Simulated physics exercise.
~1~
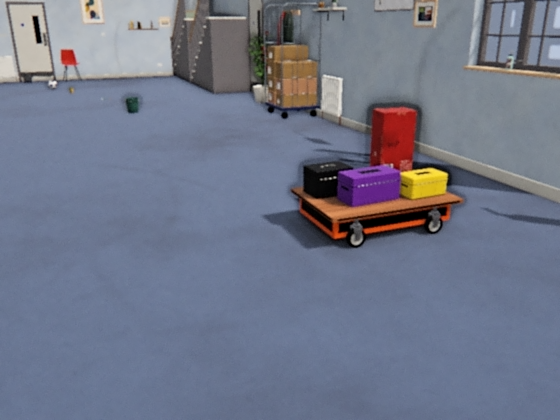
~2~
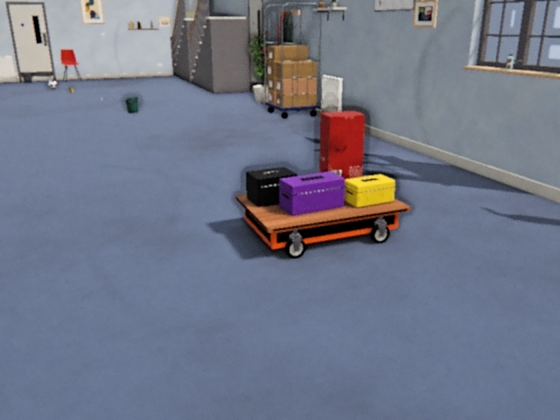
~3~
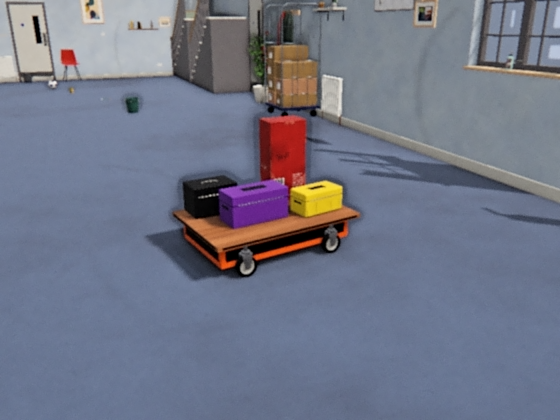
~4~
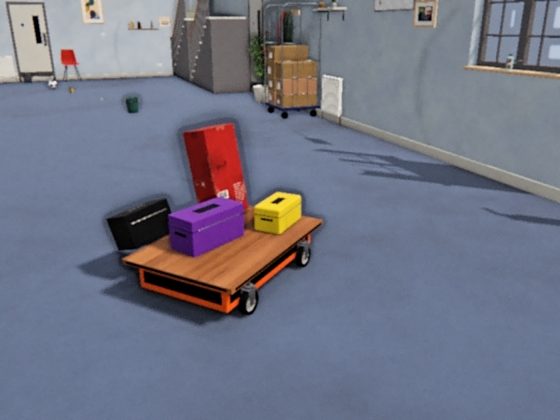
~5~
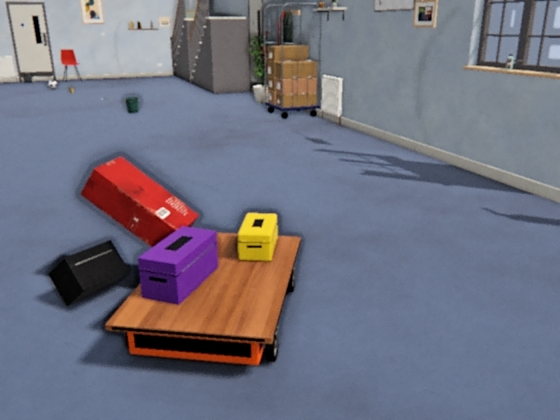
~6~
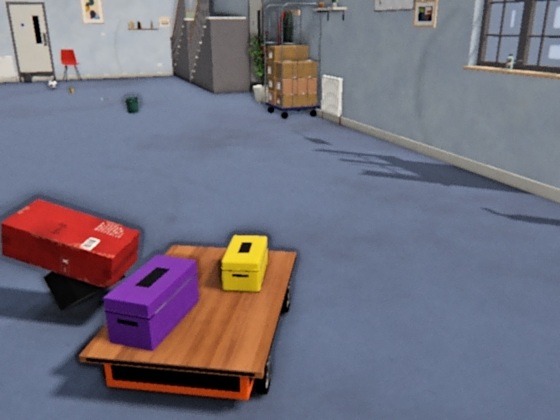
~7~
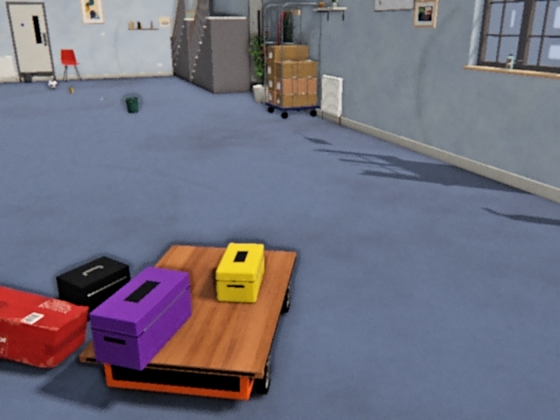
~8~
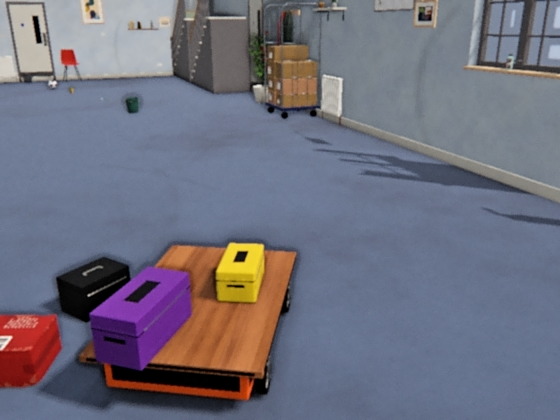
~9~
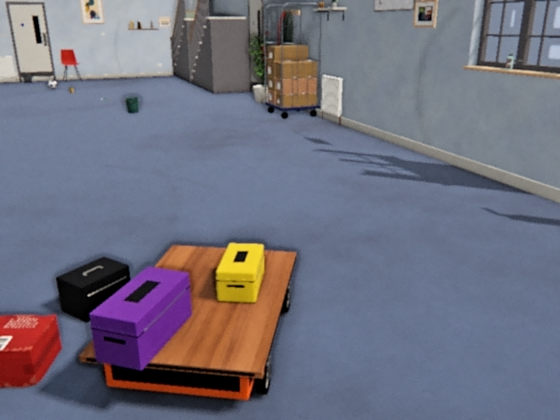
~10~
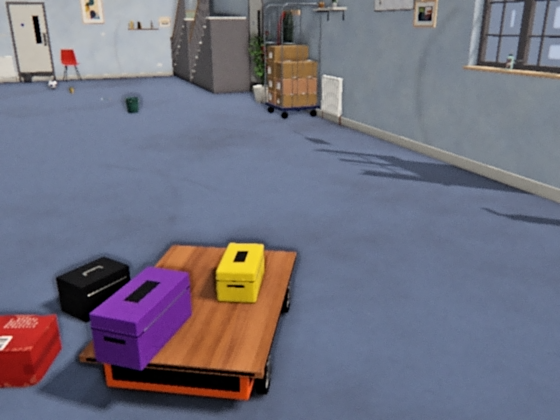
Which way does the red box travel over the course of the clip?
The red box moves to the left, first riding on the cart and then toppling off its left side onto the floor.
